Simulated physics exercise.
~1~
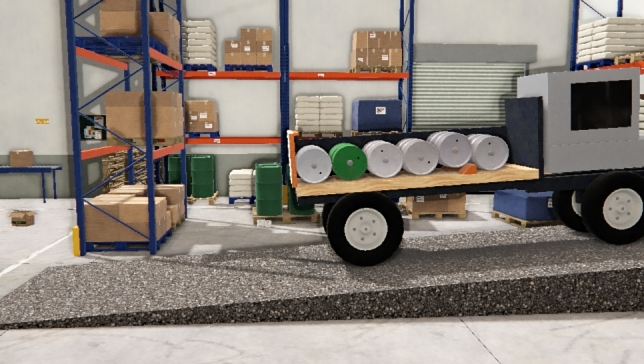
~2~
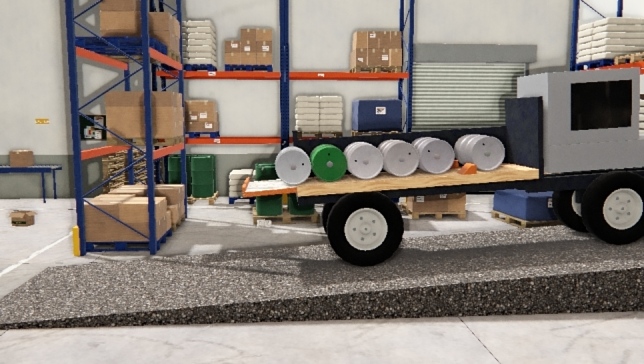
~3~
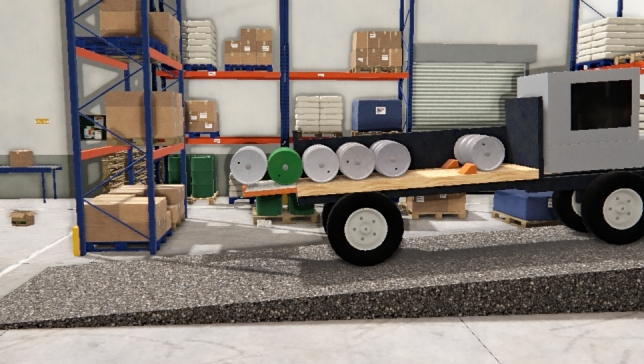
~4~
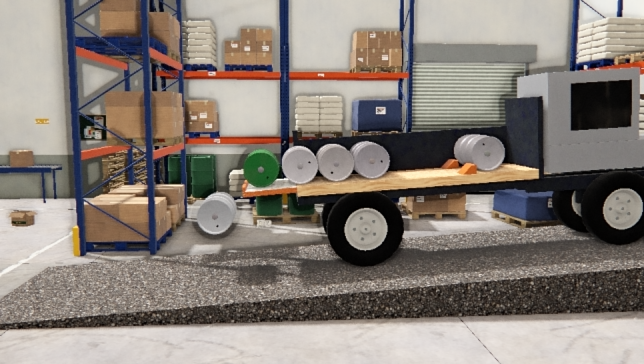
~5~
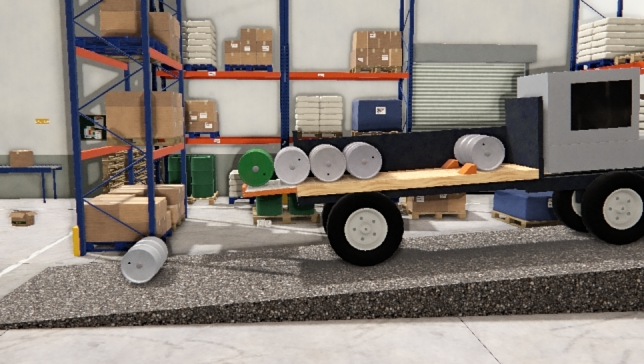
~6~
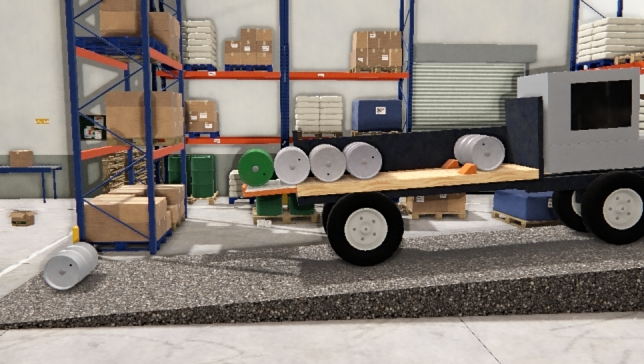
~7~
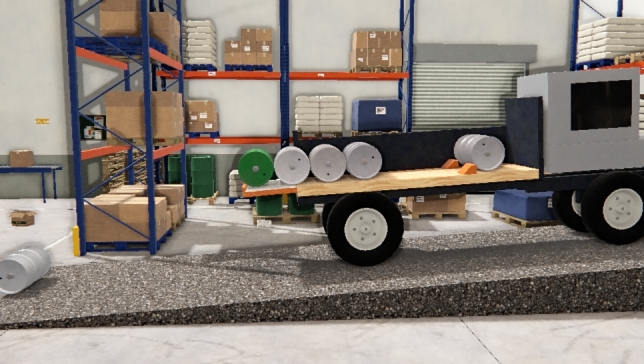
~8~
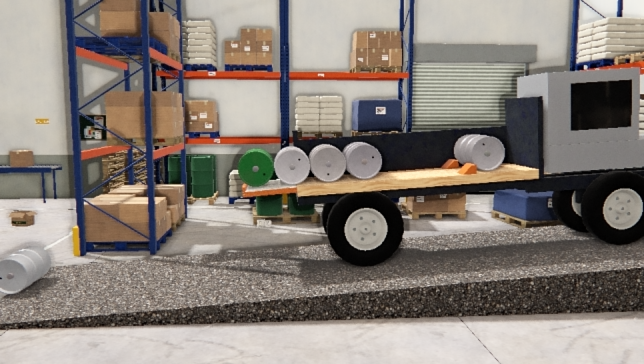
To begin with, a row of six kegs, one of them green, lies on the bed of a pick-up facing up a gravel slope in a warehouse. The tailgate at the left drops open, and the kegs roll left, except for the rightmost one, which stays behind the orange chock. The leading grey keg crosses the lowered gate, tips off its end and falls to the slope. It rolls down to the left and stops near the edge of the view. The green keg halts on the open gate, with three grey ones lined up behind it.
